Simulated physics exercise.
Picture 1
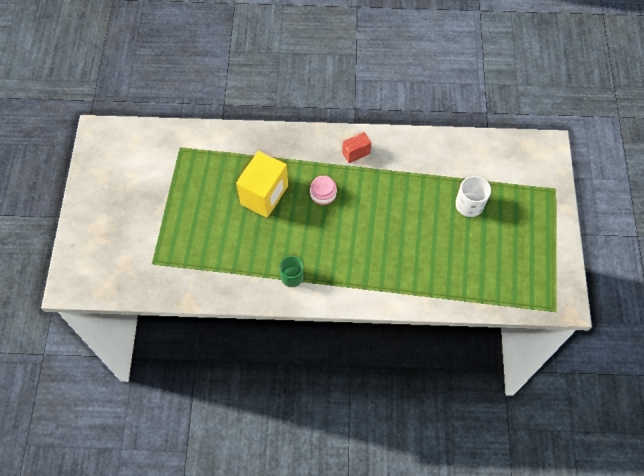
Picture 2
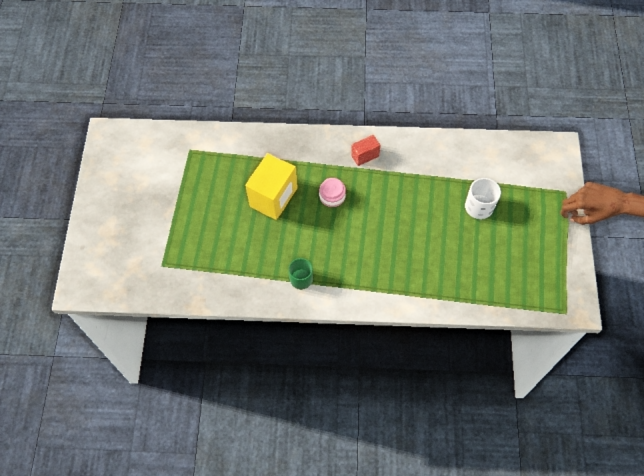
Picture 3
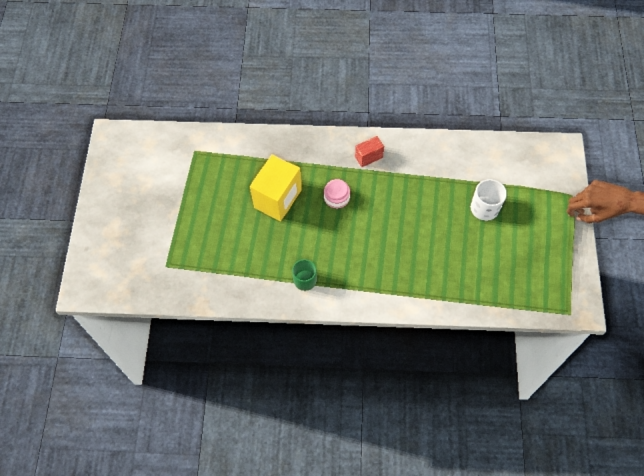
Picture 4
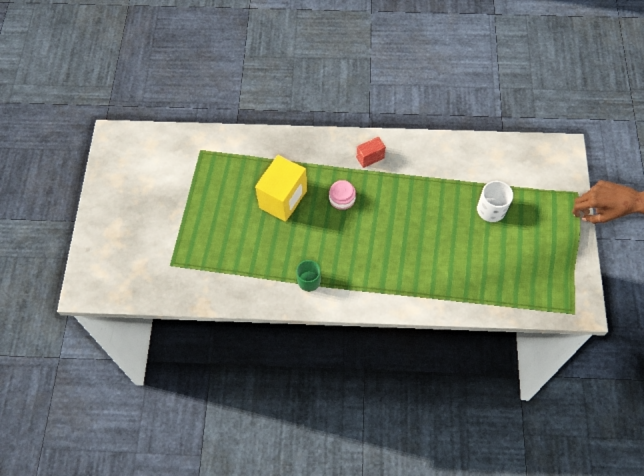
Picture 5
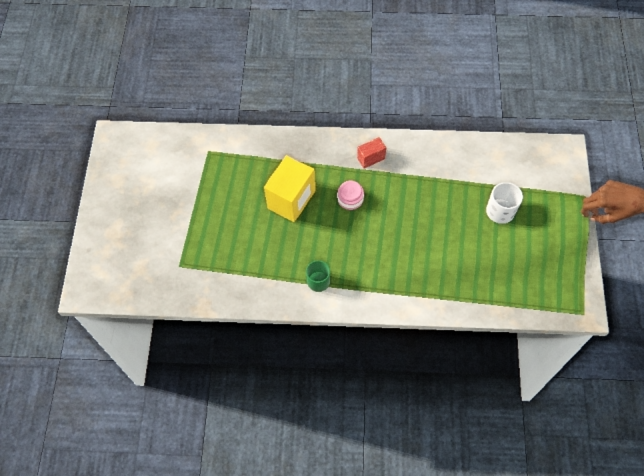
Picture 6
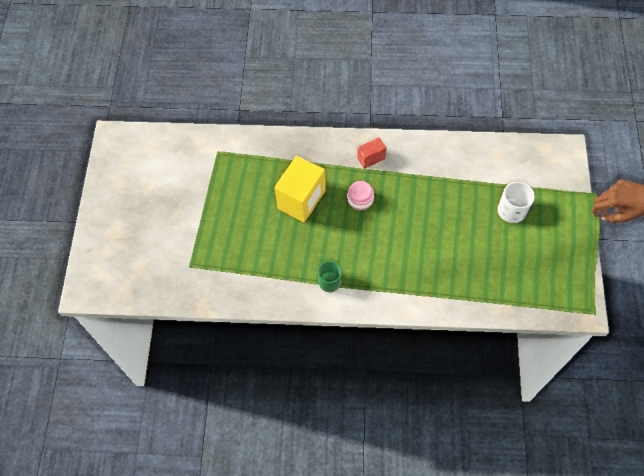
A hand came in from the right, pinched the end of a long green scarf on a desk and drew it slightly right, carrying the yellow carton, jar and two mugs while the red block stayed put.
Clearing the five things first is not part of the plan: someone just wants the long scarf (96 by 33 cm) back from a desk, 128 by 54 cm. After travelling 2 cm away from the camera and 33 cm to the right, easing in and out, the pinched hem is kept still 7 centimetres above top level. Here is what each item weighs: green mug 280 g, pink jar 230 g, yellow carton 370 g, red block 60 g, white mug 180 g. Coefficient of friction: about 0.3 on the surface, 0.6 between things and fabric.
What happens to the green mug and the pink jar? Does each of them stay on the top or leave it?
Outcome: The green mug stays put on top, the pink jar stays put on top.
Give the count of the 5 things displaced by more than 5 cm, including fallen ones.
That gives 5.
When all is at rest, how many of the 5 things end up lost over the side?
My count is 0.
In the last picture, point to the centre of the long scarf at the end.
Midpoint, last view: Approx. (527, 233).
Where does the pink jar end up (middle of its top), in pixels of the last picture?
It stops around pixel (492, 193).
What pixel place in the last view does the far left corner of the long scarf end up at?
Roughly (341, 154).
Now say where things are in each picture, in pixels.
Shows, green mug (291, 267); pink jar (323, 185); long scarf corners (152, 264) (180, 147) (556, 189) (556, 312), in the first picture.
Shows, long scarf corners (161, 266) (190, 150); grip (568, 217), in the second picture.
Shows, long scarf corners (165, 267) (194, 151); grip (574, 216), in the third picture.
Shows, yellow carton (280, 178); white mug (498, 194); pink jar (343, 190); long scarf corners (170, 266) (200, 150); grip (580, 216), in the fourth picture.
Shows, yellow carton (289, 178); white mug (507, 195); pink jar (351, 190); long scarf corners (179, 267) (208, 151); grip (588, 216), in the fifth picture.
Shows, green mug (330, 272); pink jar (361, 191); long scarf corners (189, 267) (218, 151) (595, 315); grip (599, 216), in the sixth picture.
Next, 90 % of the long scarf is still over the top; green mug 15 cm off its start, pink jar 15 cm off its start, white mug 16 cm off its start.
Then, 80 % of the long scarf is still over the top; green mug 24 cm off its start, pink jar 24 cm off its start, white mug 25 cm off its start.
After that, 70 % of the long scarf is still over the top; green mug 33 cm off its start at (449, 274), pink jar 33 cm off its start at (472, 192), white mug 34 cm off its start at (632, 196).
Later, 70 % of the long scarf is still over the top; green mug 37 cm off its start, pink jar 37 cm off its start, white mug 37 cm off its start.
At the end, 65 % of the long scarf is still over the top; green mug 38 cm off its start at (471, 274), pink jar 37 cm off its start at (492, 193), yellow carton 37 cm off its start at (435, 181), white mug 37 cm off its start at (641, 203).
